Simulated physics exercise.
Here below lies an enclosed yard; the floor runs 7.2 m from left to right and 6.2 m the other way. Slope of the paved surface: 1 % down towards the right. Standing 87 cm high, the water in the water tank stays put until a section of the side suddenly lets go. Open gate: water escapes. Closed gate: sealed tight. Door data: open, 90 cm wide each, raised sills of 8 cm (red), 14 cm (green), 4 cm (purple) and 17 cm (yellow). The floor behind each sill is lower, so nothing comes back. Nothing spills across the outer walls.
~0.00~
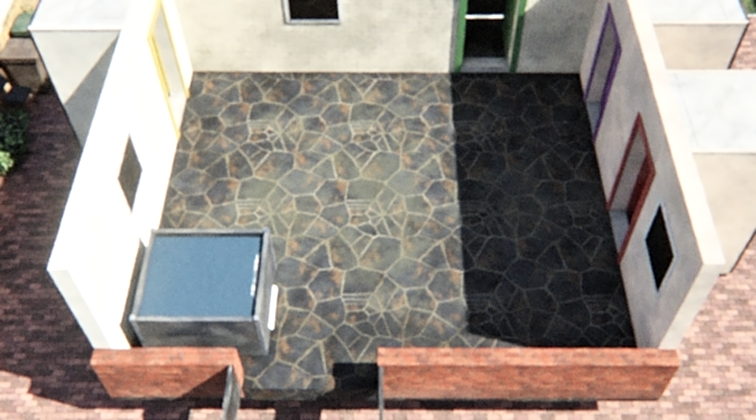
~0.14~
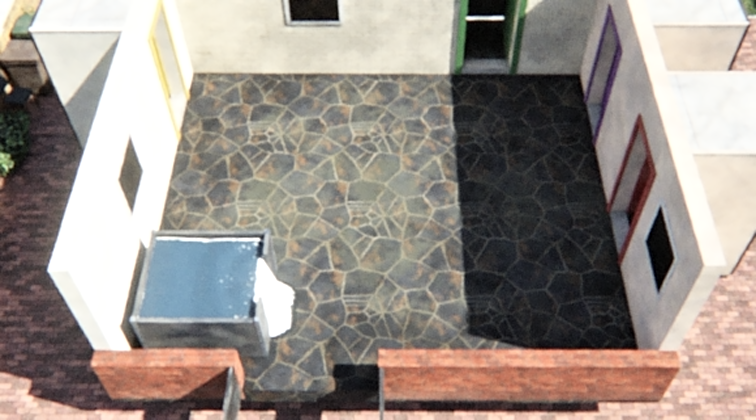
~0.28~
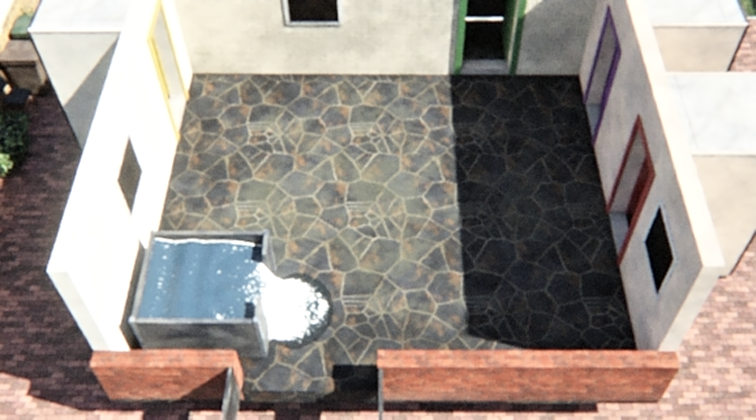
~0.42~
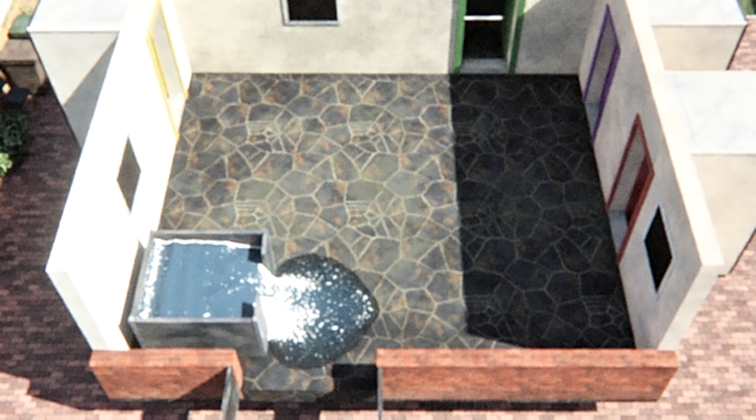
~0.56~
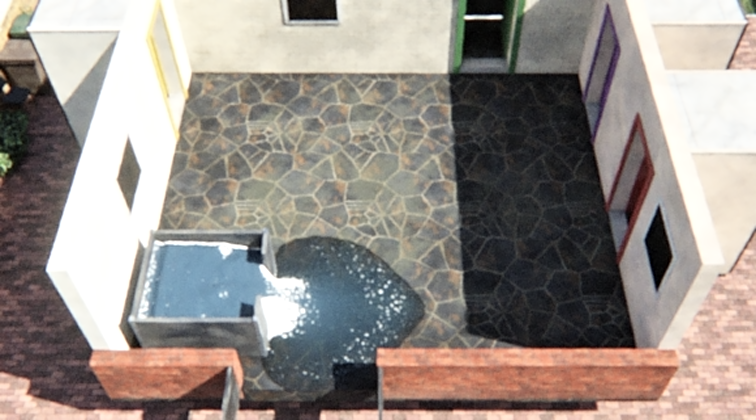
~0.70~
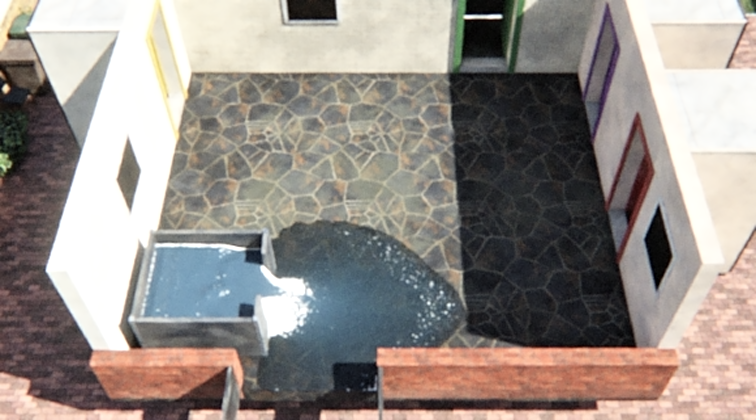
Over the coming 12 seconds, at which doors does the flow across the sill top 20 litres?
At the end, red door: The total grows larger than the cap; green door: The total remains smaller than the cap; purple door: The total grows larger than the cap; yellow door: The total remains smaller than the cap.
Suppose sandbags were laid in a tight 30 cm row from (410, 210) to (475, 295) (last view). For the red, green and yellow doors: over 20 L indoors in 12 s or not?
In that case red gets no more than allowed, green gets no more than allowed, yellow gets no more than allowed.
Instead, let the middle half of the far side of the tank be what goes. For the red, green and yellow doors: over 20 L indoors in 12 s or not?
Then red does not exceed it, green does not exceed it, yellow does not exceed it.
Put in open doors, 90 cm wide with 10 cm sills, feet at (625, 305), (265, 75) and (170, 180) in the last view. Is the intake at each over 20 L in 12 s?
Taking them in order, the first gets enough, the second too little and the third too little.
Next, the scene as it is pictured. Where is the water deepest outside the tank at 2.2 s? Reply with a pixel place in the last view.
Close to pixel (638, 363).
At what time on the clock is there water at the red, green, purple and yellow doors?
Doors: Red 1.8 s / green 3.8 s / purple 2.8 s / yellow 9.5 s.
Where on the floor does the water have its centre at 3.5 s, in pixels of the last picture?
At roughly (418, 274).
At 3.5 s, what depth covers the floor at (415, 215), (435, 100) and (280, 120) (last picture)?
Depth readings in turn - 2, 1, 0 cm.
After 1.4 s water covers 35 % of the floor and is deepest (41 cm) near (274, 307); red door not reached, green door not reached, purple door not reached, yellow door not reached.
After 2.2 s water covers 45 % of the floor and is deepest (36 cm) near (638, 363); red door 17 cm at the sill, 4 L in, green door not reached, purple door not reached, yellow door not reached.
After 3.5 s water covers 50 % of the floor and is deepest (22 cm) near (587, 363); red door 13 cm at the sill, 41 L in, green door not reached, purple door 8 cm at the sill, 5 L in, yellow door not reached.
After 7.0 s water covers 60 % of the floor and is deepest (16 cm) near (583, 102); red door 8 cm at the sill, 53 L in, green door 11 cm at the sill, 0 L in, purple door 8 cm at the sill, 28 L in, yellow door not reached.
After 12.0 s water covers 85 % of the floor and is deepest (10 cm) near (601, 186); red door 6 cm at the sill, 53 L in, green door 6 cm at the sill, 0 L in, purple door 8 cm at the sill, 102 L in, yellow door 4 cm at the sill, 0 L in.
